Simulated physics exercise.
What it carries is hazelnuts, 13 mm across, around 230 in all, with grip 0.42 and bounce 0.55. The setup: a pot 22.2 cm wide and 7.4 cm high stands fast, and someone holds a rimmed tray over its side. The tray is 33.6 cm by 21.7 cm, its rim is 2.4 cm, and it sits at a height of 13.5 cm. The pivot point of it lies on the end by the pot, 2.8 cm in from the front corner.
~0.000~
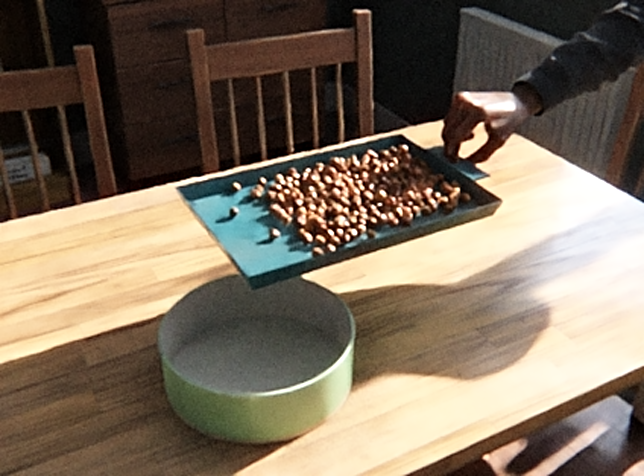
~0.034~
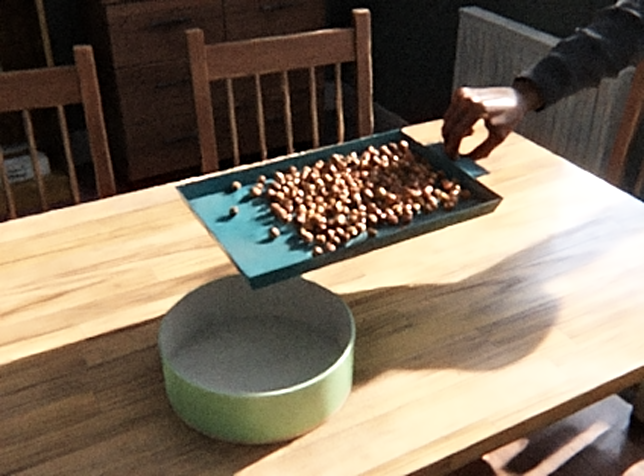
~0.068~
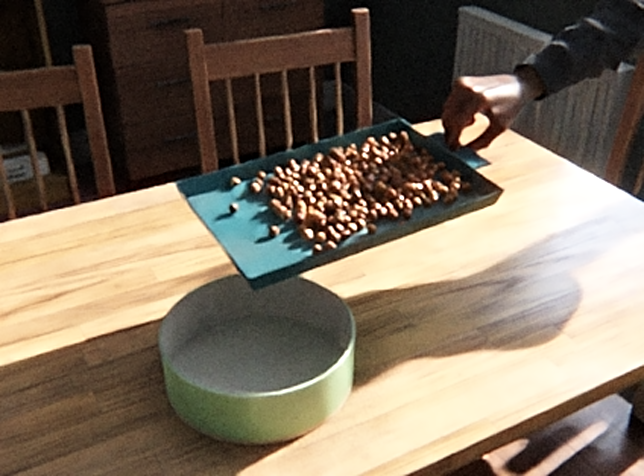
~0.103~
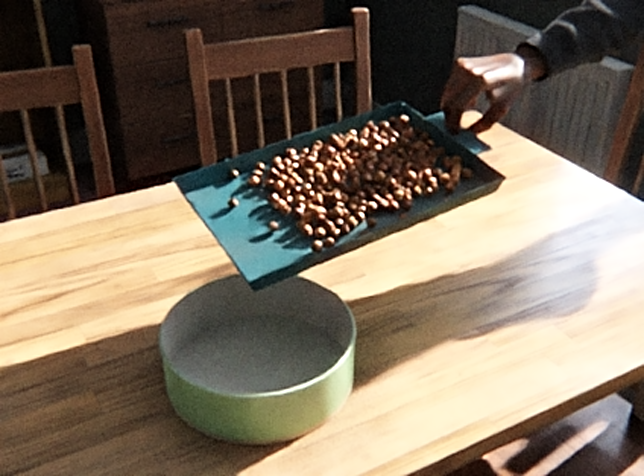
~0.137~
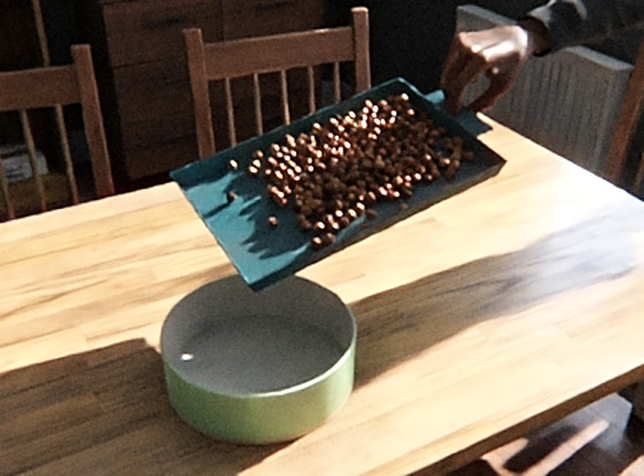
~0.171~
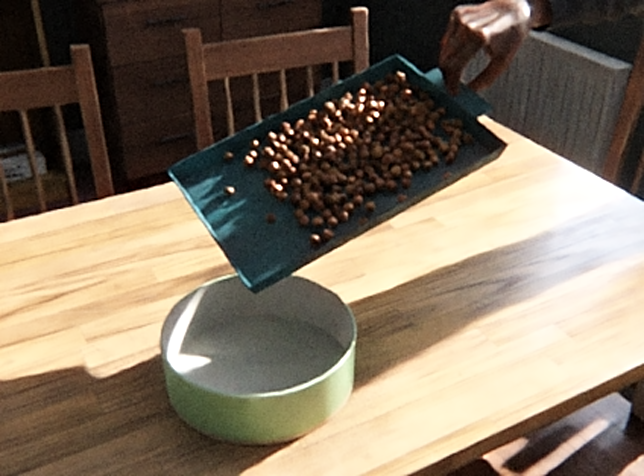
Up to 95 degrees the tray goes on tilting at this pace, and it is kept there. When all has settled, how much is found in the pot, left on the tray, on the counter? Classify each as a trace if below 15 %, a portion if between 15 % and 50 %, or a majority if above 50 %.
Pot: A majority. Tray: A trace. Counter: A portion.
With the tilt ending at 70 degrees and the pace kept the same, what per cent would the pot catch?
It would be near 55 per cent.
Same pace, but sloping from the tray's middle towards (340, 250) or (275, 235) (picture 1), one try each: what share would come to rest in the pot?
Around 50 % for the first direction, around 35 % for the second.
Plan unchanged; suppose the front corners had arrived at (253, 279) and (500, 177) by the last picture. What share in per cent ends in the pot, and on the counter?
The pot gets 90 and the counter 10.
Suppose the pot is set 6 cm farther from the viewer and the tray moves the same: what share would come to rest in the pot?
Close to 20 per cent, then.
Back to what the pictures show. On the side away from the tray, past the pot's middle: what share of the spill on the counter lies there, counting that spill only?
Share: Close to 100 %.
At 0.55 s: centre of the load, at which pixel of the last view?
Near (253, 250).
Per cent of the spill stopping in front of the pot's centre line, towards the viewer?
About 90 per cent.
Then, at 0.40 s, tilt 58 degrees; the tray holds 100 %, the pot 0 %.
After 0.55 s, tilt 84 degrees; the tray holds 90 %, the pot 0 %.
After 0.83 s, tilt 95 degrees; the tray holds 0 %, the pot 60 %.
By 1.8 s all is still; pot 60 %, tray 0 %, counter 40 %.
